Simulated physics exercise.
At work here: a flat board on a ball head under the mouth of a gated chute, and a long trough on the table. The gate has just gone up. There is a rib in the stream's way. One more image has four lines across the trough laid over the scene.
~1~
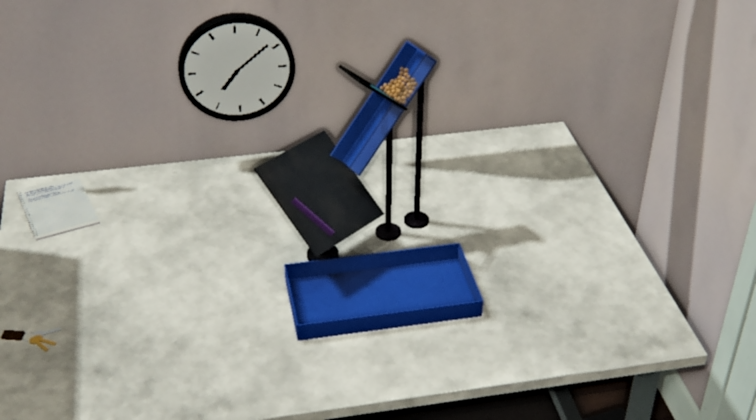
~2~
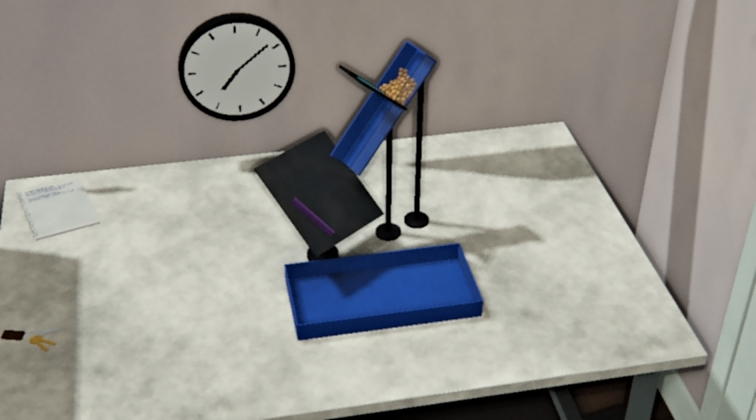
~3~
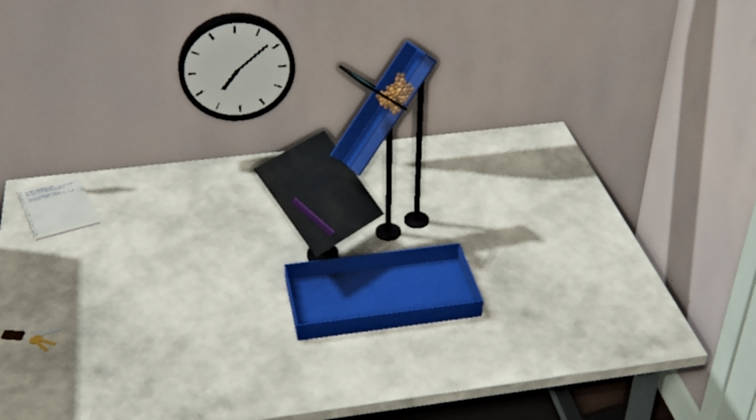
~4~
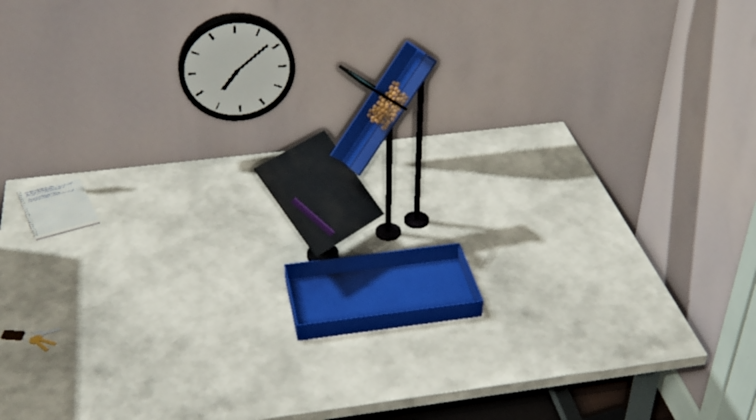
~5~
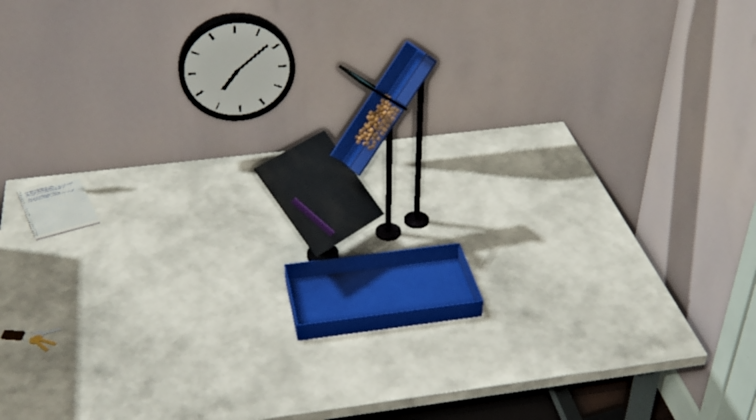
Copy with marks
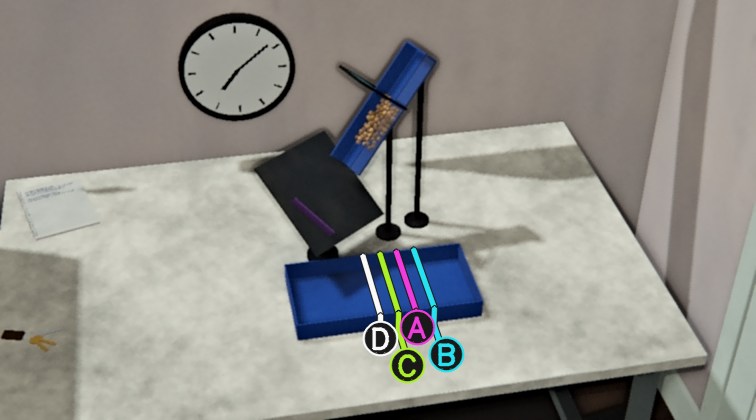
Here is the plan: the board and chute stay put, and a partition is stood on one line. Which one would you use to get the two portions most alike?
It is D.
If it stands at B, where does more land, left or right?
The left side.
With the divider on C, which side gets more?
The left side.
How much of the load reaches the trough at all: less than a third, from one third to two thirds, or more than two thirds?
It is more than two thirds.
On the marked copy, line A crosses the front rim at (415, 310); line B crosses the front rim at (434, 307); line C crosses the front rim at (398, 312); line D crosses the front rim at (380, 314).
With A, of what is caught, most on the left of the divider, a small part on the right.
With B, of what is caught, nearly all on the left of the divider, a small part on the right.
With C, of what is caught, most on the left of the divider, a small part on the right.
With D, of what is caught, about half on the left of the divider, about half on the right.
